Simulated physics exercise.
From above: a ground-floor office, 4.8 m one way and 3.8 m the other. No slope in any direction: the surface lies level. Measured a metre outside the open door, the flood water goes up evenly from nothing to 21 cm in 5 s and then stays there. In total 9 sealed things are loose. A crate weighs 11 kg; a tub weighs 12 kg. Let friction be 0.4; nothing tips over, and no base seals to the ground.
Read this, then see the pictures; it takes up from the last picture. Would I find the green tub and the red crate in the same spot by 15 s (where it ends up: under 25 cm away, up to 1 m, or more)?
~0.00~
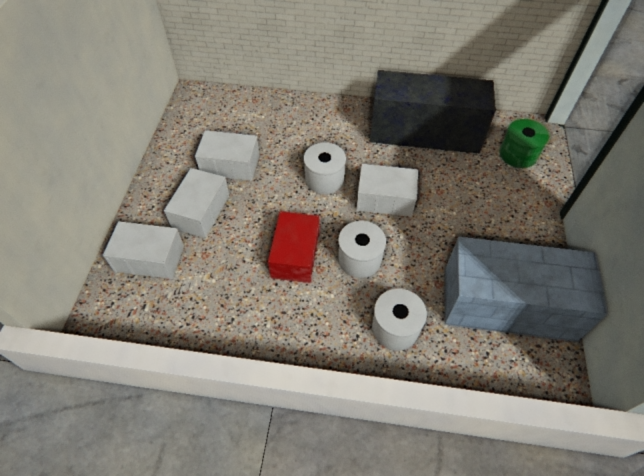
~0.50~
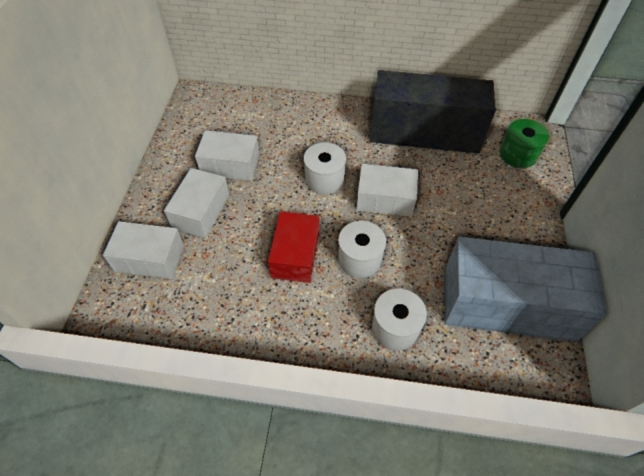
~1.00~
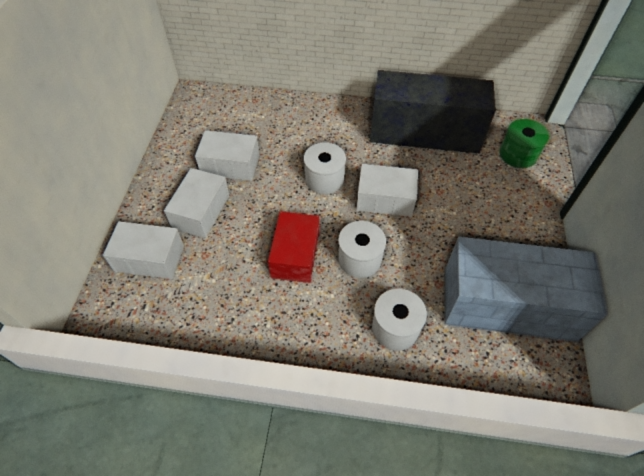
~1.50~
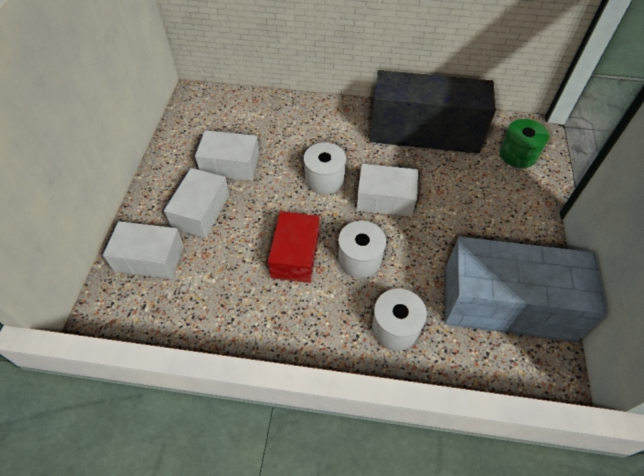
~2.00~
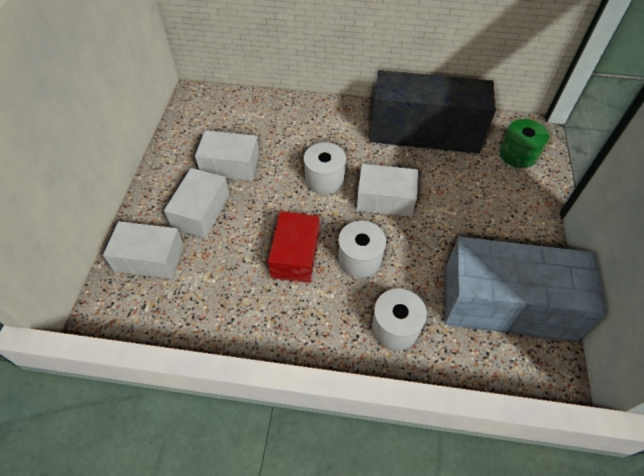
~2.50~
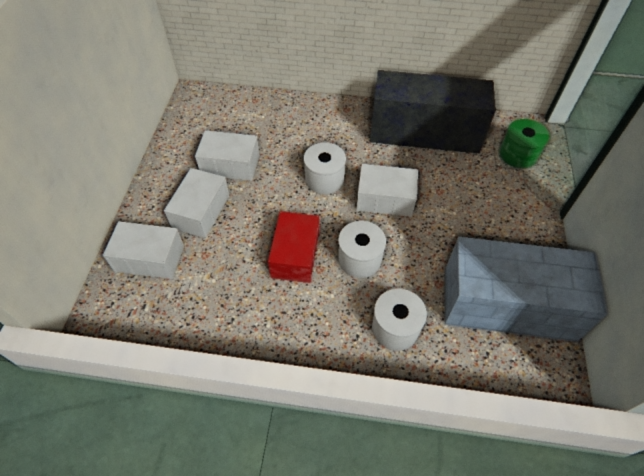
By the end, the green tub has gone a long way and the red crate has gone a long way.
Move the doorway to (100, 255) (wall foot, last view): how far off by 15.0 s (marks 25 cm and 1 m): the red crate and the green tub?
Red crate: Goes a long way; green tub: Drifts slightly.
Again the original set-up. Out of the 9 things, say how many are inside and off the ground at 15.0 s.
At that moment 9.
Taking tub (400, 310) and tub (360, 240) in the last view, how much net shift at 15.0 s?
Respectively 20 and 150 centimetres.
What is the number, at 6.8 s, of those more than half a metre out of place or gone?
By my reckoning, 2.
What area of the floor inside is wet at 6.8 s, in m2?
Roughly 11.0 m2.
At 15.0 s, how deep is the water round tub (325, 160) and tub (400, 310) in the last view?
Depth approx. 13 cm / 9 cm.
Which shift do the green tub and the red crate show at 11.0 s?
I'd say about 400 and 140 centimetres.
After 3.5 s the green tub is near (513, 131), 0.2 m from its start, aground; the red crate is near (294, 238), 0.0 m from its start, aground; 0 afloat.
After 6.8 s the green tub is near (437, 181), 1.3 m from its start, aground; the red crate is near (294, 238), 0.0 m from its start, aground; 1 afloat.
After 11.0 s the green tub is near (187, 254), 3.9 m from its start, afloat; the red crate is near (145, 296), 1.4 m from its start, afloat; 7 afloat.
After 15.0 s the green tub is near (226, 151), 3.3 m from its start, afloat; the red crate is near (142, 268), 1.4 m from its start, afloat; 9 afloat.
